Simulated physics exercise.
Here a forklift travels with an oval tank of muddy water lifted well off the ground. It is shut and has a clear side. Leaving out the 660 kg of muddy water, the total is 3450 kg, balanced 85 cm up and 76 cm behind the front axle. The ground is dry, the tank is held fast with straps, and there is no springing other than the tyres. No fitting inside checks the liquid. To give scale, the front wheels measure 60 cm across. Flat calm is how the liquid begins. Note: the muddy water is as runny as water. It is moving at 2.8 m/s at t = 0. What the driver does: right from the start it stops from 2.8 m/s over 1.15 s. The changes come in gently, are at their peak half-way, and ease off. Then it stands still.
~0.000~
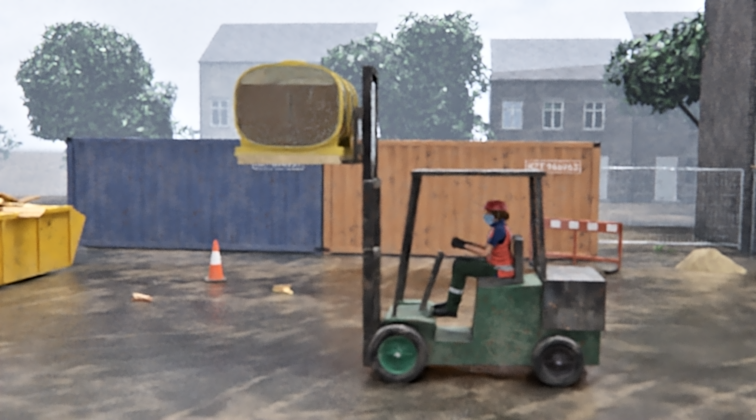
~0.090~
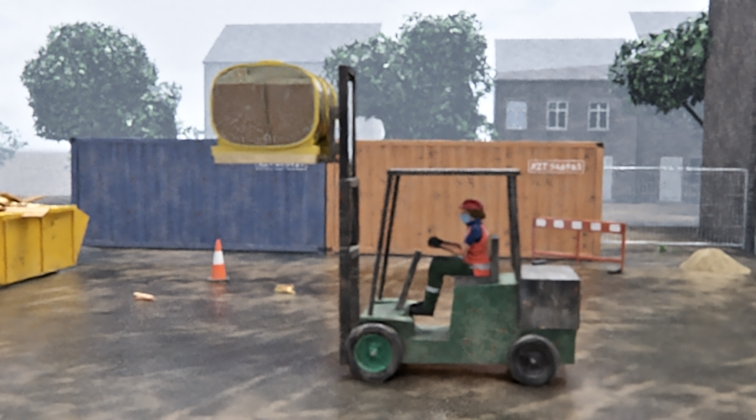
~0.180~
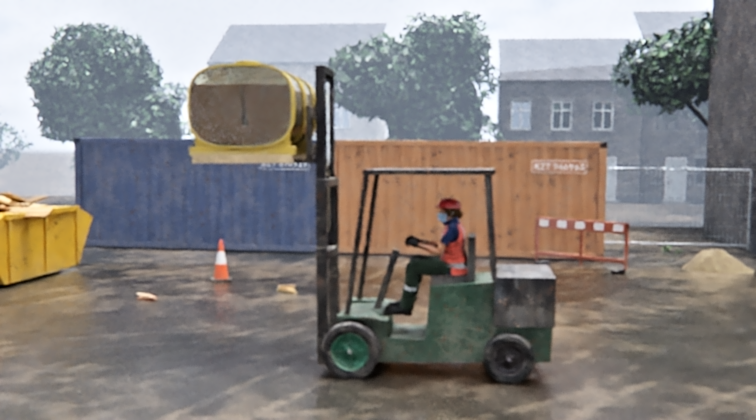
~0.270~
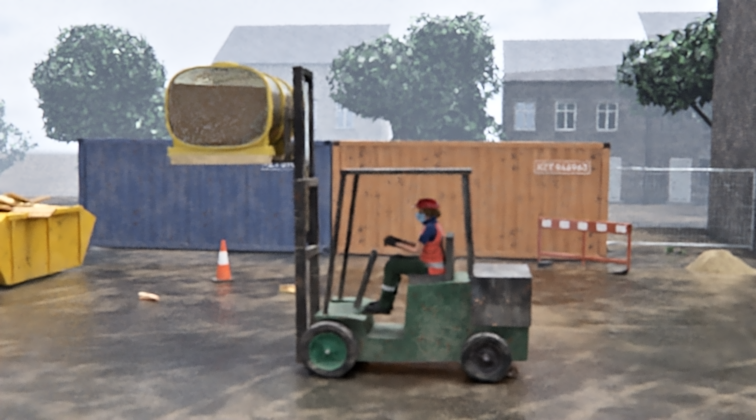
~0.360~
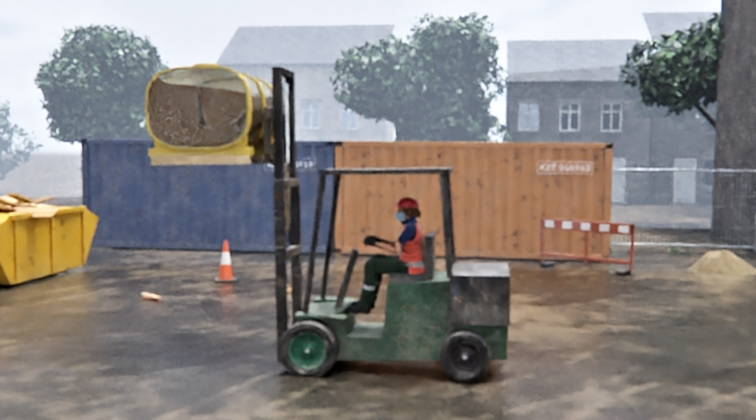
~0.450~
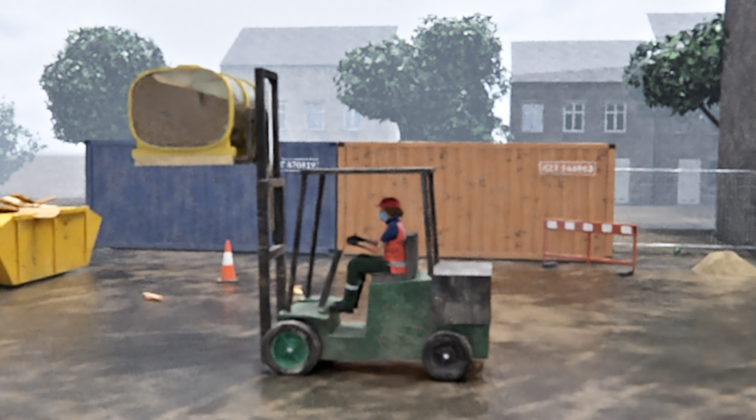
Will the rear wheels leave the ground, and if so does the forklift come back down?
Teeters, then lands.
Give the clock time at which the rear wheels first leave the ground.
Roughly 0.60 s.
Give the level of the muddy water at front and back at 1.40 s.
Front reads 68 centimetres, back reads 54 centimetres.
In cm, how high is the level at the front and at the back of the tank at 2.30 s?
At the front 66 cm, at the back 58 cm.
After 0.60 s the lean is 1° nose down, the rear 2 cm in the air; the liquid stands 43 cm at the back and 71 cm at the front.
After 1.10 s the lean is 3° nose down, the rear 8 cm in the air; the liquid stands 54 cm at the back and 71 cm at the front.
After 1.40 s the lean is 0°, wheels down; the liquid stands 54 cm at the back and 67 cm at the front.
After 2.30 s the lean is 0°, wheels down; the liquid stands 58 cm at the back and 66 cm at the front.
After 4.14 s all wheels are down again; the highest lift was 8 cm and the largest lean 3°.
